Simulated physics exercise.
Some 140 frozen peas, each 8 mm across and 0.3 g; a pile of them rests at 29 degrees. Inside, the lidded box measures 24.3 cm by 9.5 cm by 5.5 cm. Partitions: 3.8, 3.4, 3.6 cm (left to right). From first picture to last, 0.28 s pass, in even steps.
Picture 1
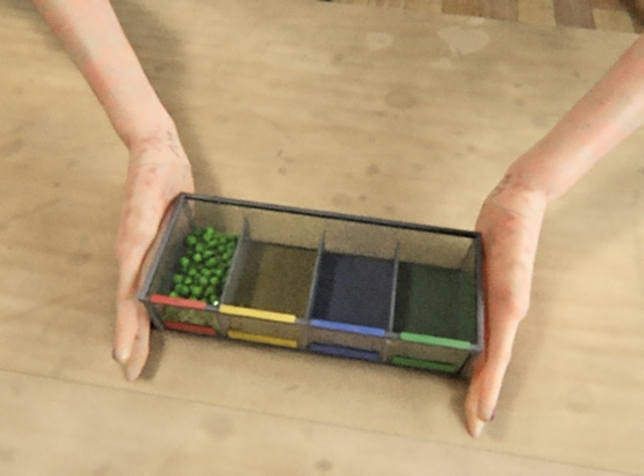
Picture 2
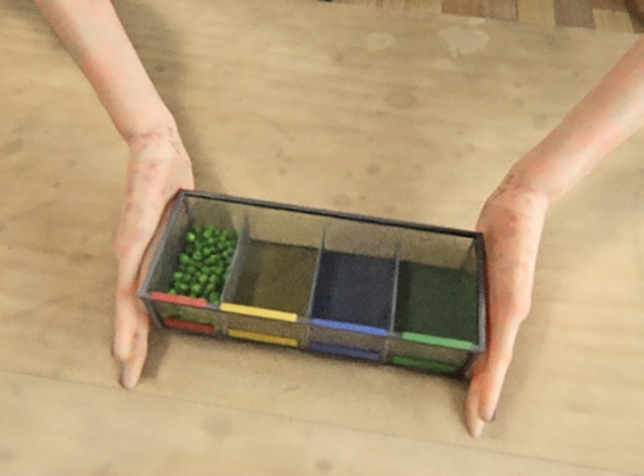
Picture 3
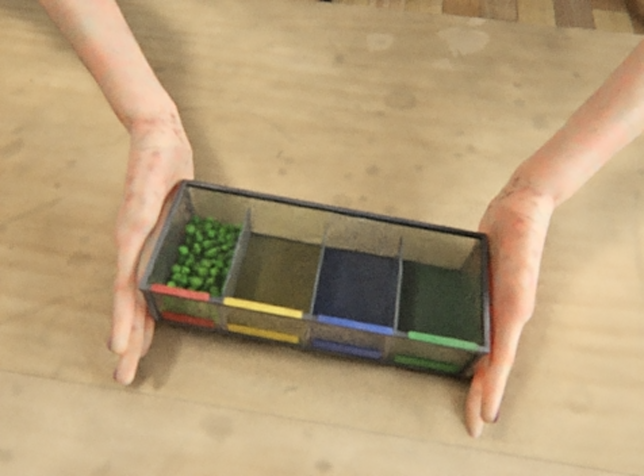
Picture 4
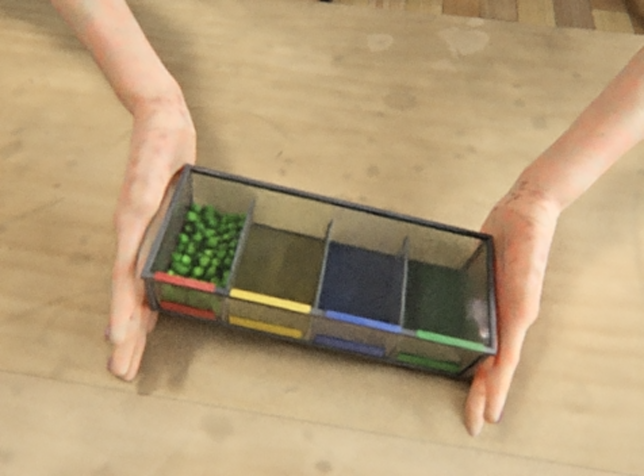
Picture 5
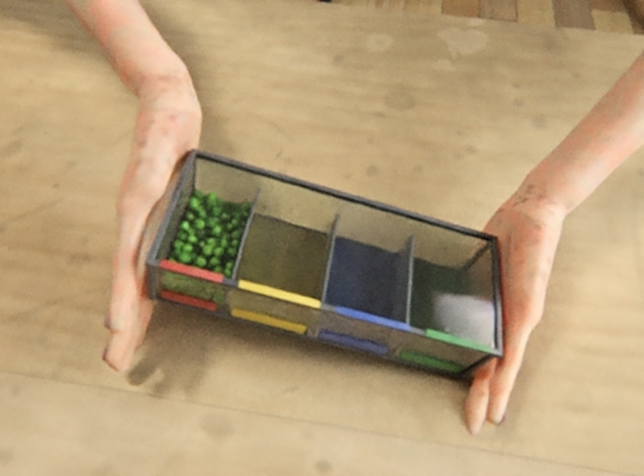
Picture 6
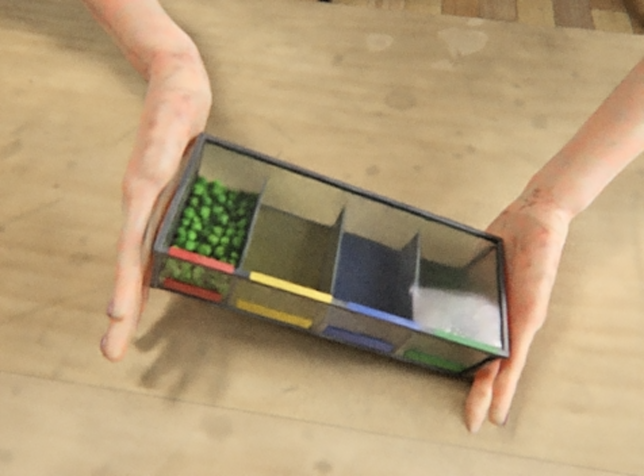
Clear divided box tilting gradually as two hands raise its left end, green peas staying piled in the red-marked left compartment.
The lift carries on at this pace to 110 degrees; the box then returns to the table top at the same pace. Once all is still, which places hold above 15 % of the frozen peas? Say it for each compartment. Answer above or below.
Red above, blue below, green above, yellow below.
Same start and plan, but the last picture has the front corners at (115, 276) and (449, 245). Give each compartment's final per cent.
Red 100; blue 0; green 0; yellow 0.
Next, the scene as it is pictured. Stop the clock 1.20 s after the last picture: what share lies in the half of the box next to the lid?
Roughly 80 per cent.
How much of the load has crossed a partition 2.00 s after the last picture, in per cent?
Roughly 55 per cent.
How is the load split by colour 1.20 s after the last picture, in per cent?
Red 65, blue 5, green 10, yellow 15.
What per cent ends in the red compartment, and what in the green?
Red 40, green 45.
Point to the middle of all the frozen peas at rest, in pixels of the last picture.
At about (308, 294).
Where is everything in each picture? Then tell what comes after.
The first frame shows box tilt 0 degrees, front corners at (146, 296) and (477, 346); red 100 %.
The second frame shows box tilt 1 degrees, front corners at (145, 294) and (478, 347).
The third frame shows box tilt 4 degrees, front corners at (146, 286) and (483, 348), lowest corner right back.
The fourth frame shows box tilt 9 degrees, front corners at (148, 273) and (490, 349), lowest corner right back.
The fifth frame shows box tilt 13 degrees, front corners at (153, 261) and (496, 350), lowest corner right back.
The sixth frame shows box tilt 18 degrees, front corners at (161, 247) and (502, 352), lowest corner right back; red 100 %.
Then, 1.20 s after the last picture, tilt 110 degrees; red 65 %, blue 5 %, green 10 %, yellow 15 %.
Then, 2.00 s after the last picture, tilt 50 degrees; red 45 %, blue 5 %, green 45 %, yellow 5 %.
Then, 2.82 s after the last picture, tilt 0 degrees; red 40 %, blue 5 %, green 45 %, yellow 10 %.
In the end, red 40 %, blue 5 %, green 45 %, yellow 10 %.
